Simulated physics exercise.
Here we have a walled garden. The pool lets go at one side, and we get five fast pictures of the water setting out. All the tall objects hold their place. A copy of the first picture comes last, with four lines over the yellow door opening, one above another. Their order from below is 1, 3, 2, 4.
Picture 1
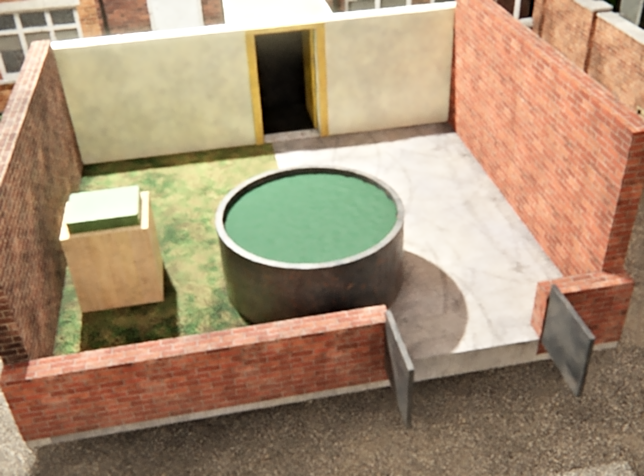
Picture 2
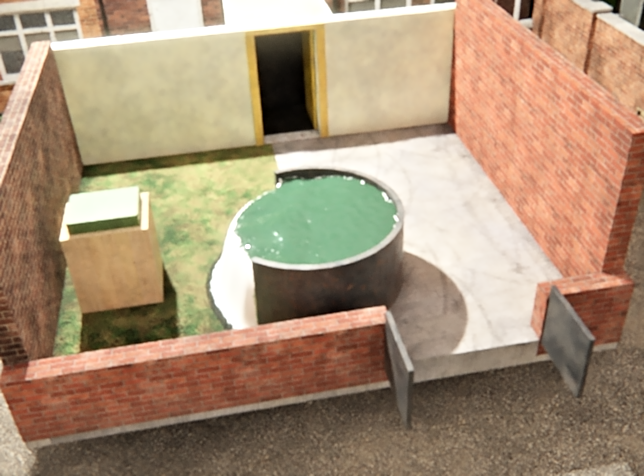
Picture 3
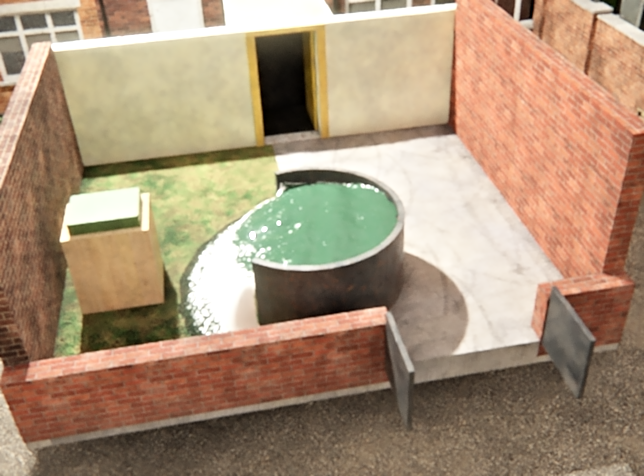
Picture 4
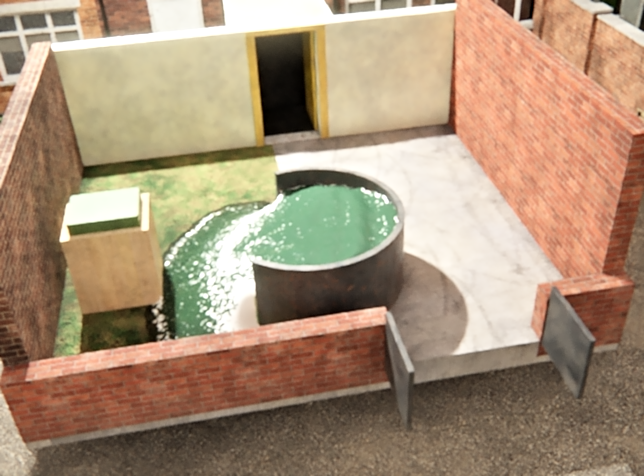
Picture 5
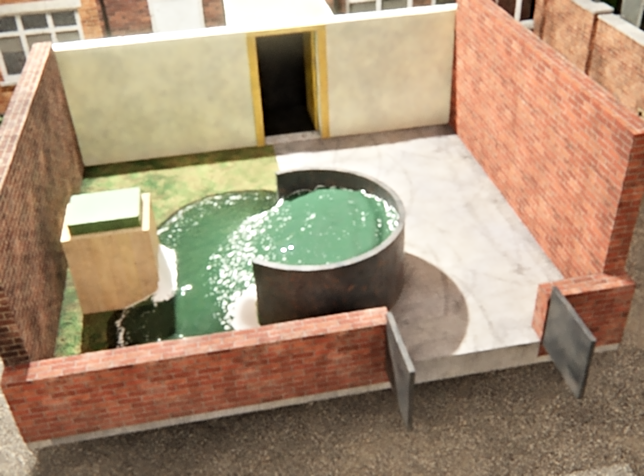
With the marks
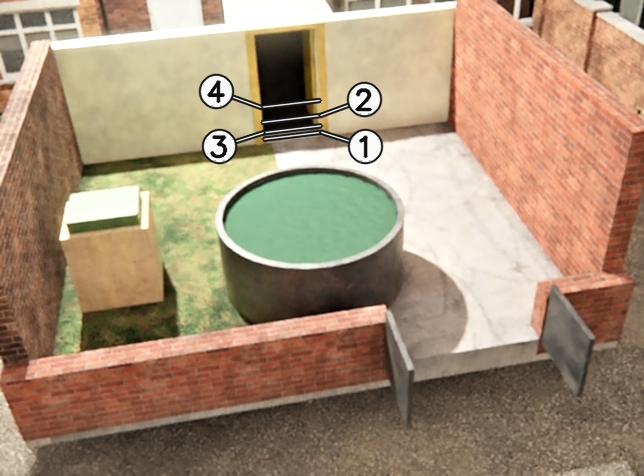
Green water pours from the round pool's open left side and spreads across the grass.
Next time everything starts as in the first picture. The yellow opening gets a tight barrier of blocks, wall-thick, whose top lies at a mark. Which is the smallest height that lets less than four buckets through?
I would pick height 1.
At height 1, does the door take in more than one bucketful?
No.
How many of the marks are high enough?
All of the four.
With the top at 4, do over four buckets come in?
No.
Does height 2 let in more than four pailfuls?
No.
On the marked copy, 1 at (292, 135); 2 at (291, 118); 3 at (292, 129); 4 at (290, 103); from the bottom up 1, 3, 2, 4.
With 1, a splash gets over, under a bucket.
With 2, nothing gets over.
With 3, nothing gets over.
With 4, nothing gets over.
